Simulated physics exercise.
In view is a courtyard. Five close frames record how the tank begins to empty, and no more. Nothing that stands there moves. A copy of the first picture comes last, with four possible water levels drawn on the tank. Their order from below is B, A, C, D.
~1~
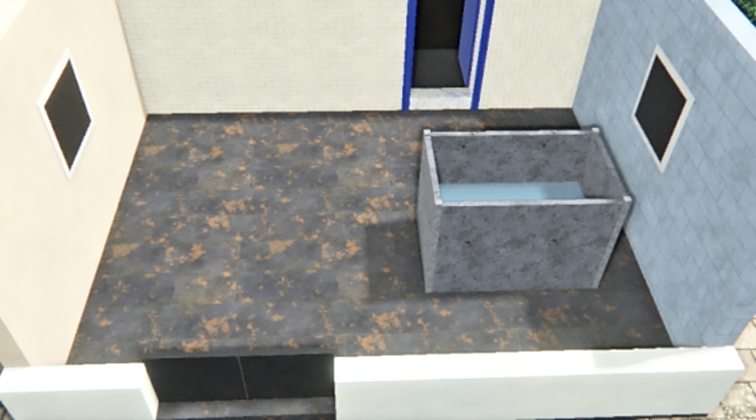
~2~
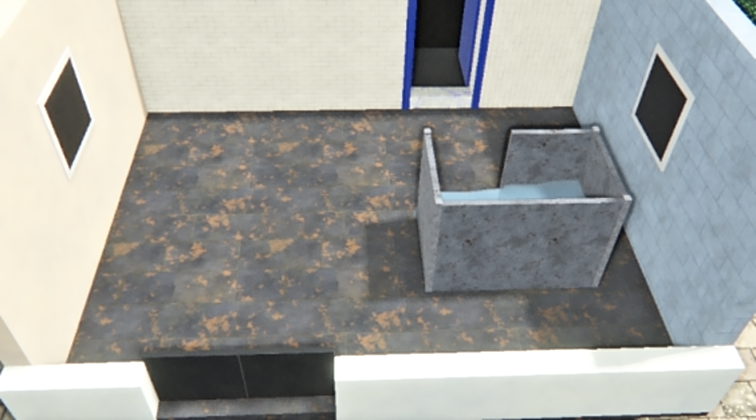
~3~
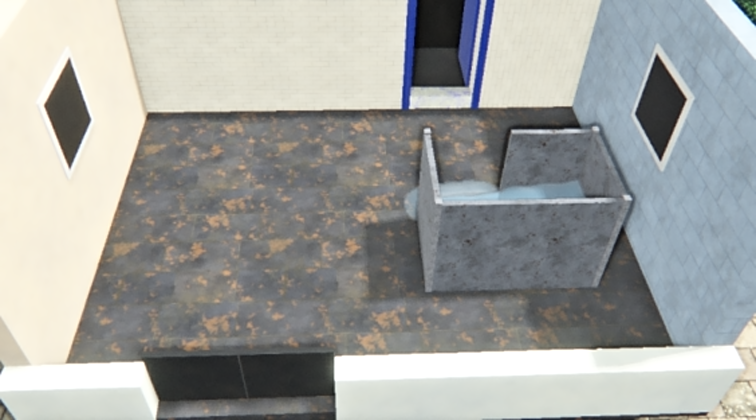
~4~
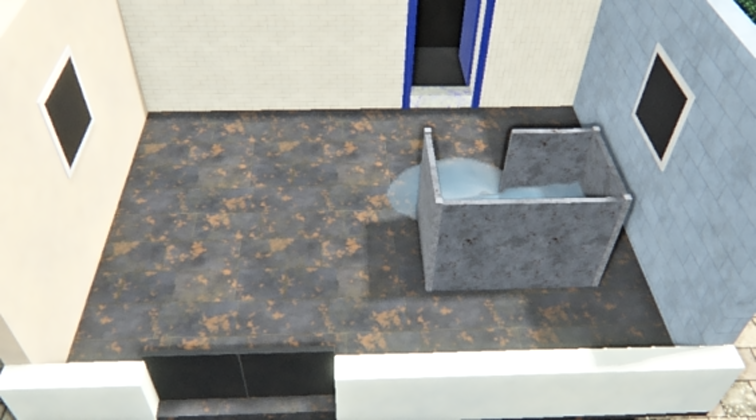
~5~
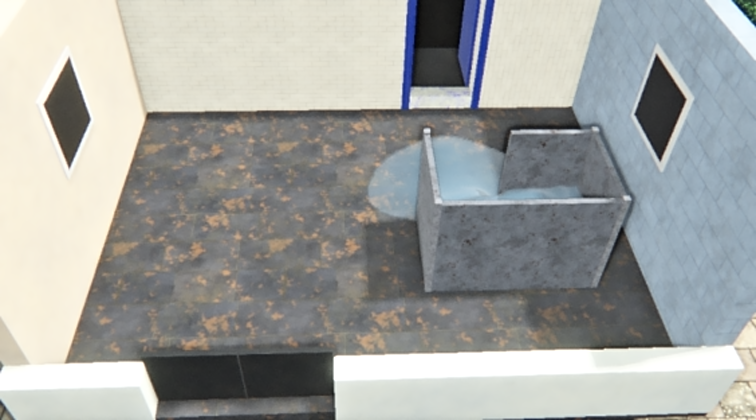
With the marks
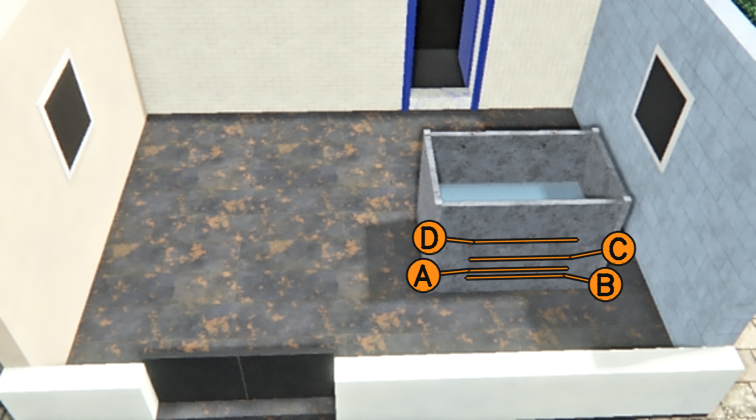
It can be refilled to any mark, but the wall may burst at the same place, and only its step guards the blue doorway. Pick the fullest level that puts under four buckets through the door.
C.
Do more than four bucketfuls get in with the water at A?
No.
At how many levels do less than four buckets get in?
Three of them.
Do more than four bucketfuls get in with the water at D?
Yes, it does.
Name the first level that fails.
It is D.
On the marked copy, A at (517, 269); B at (515, 276); C at (520, 258); D at (525, 240); from the bottom up B, A, C, D.
With A, nothing gets over.
With B, nothing gets over.
With C, a splash gets over, under a bucket.
With D, about 9 bucketfuls get in.
